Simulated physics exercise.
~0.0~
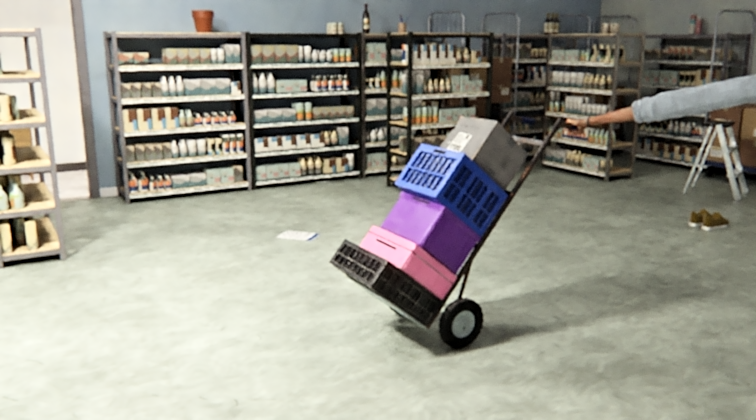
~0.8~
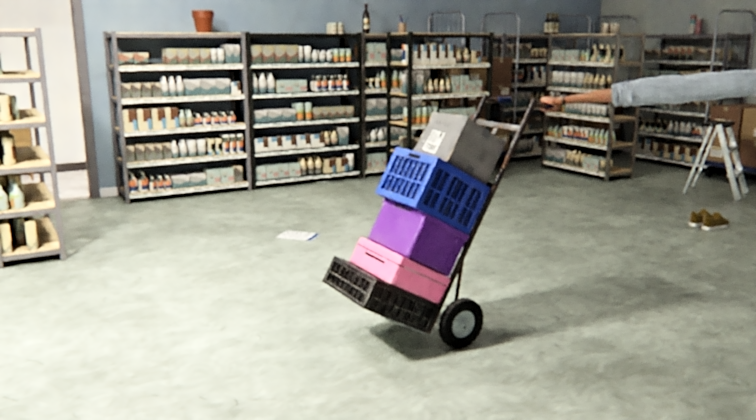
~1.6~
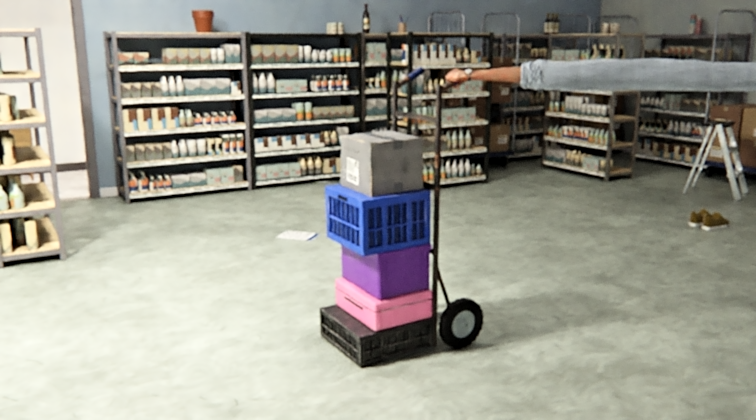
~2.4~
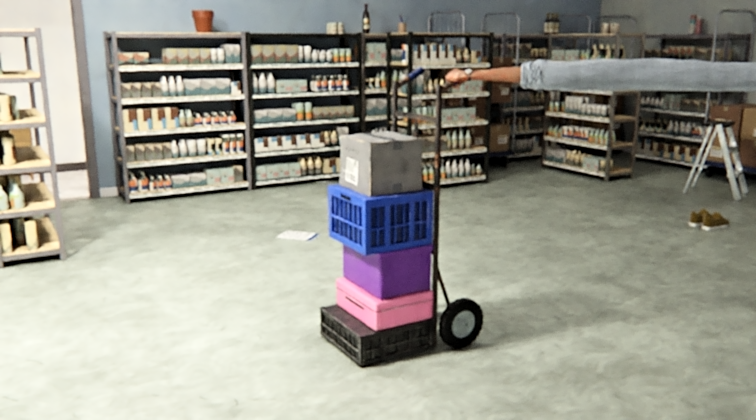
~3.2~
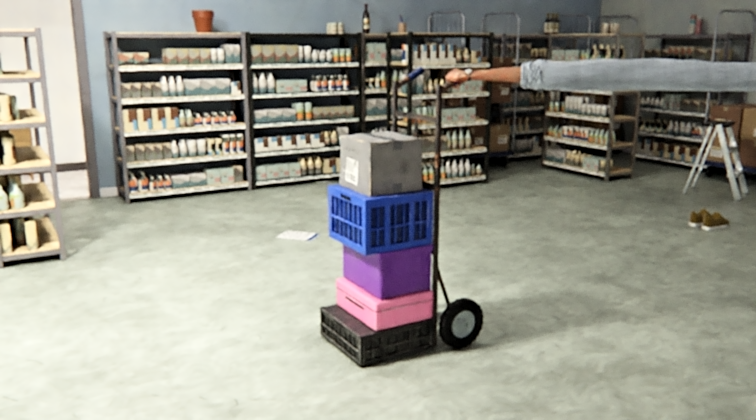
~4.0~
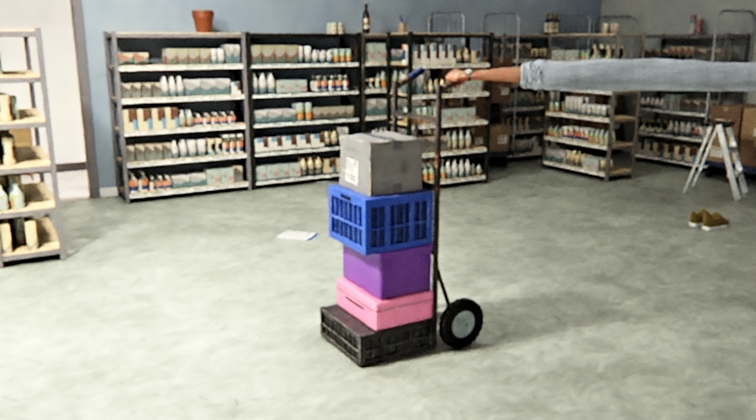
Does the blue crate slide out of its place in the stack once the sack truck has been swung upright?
No, the blue crate keeps its place on the truck, sitting between the purple tote and the grey box.
